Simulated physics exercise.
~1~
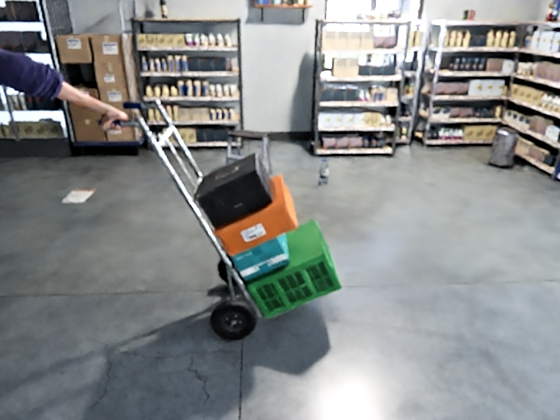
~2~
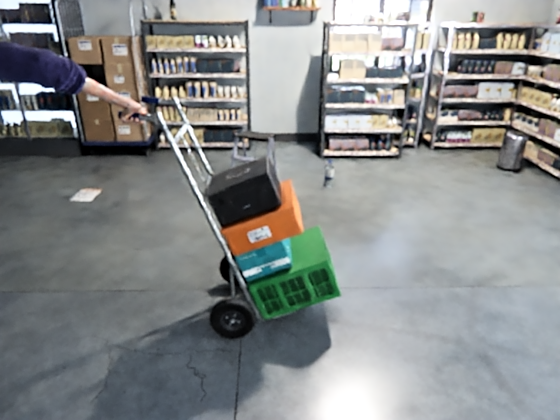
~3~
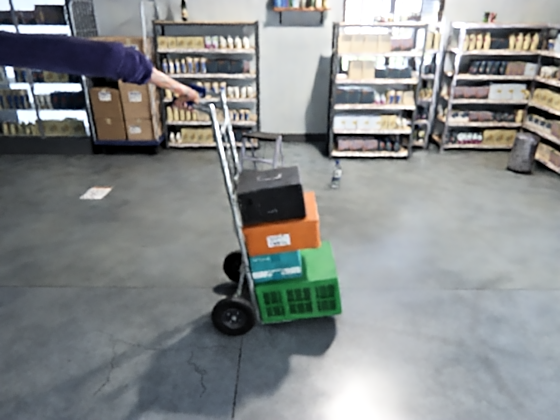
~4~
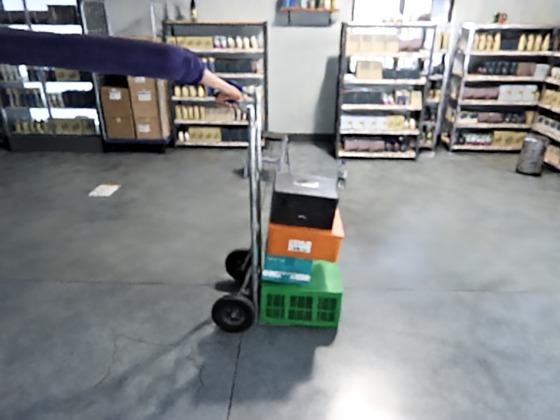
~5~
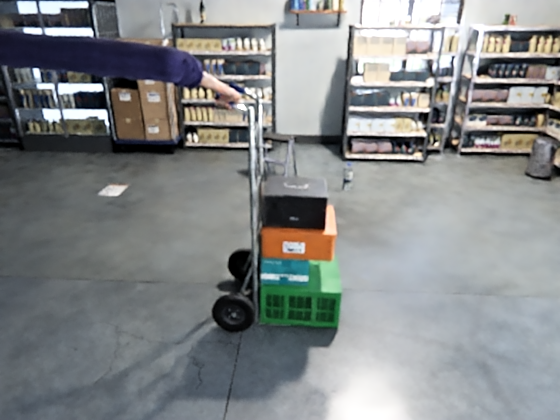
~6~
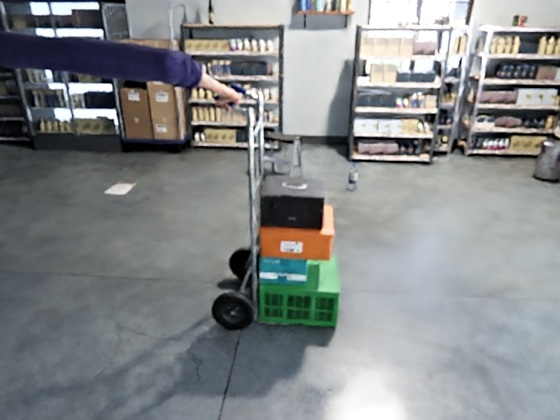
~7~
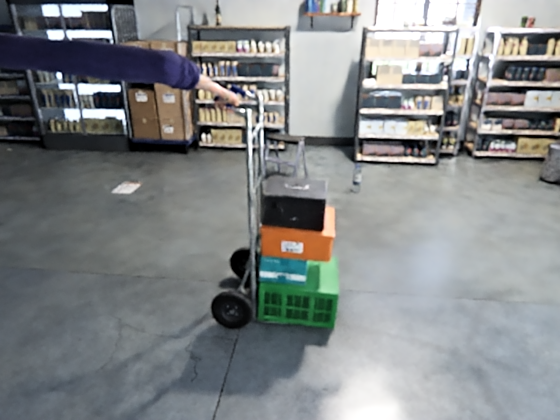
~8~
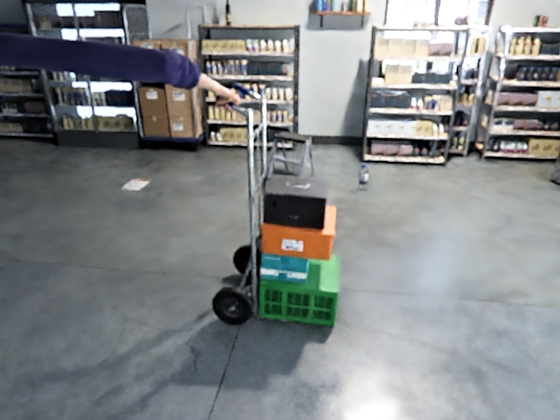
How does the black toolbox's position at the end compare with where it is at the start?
At the start the black toolbox is tilted back toward the left with the leaning truck. By the end it sits farther to the right and slightly lower in view, roughly level on top of the orange tote.
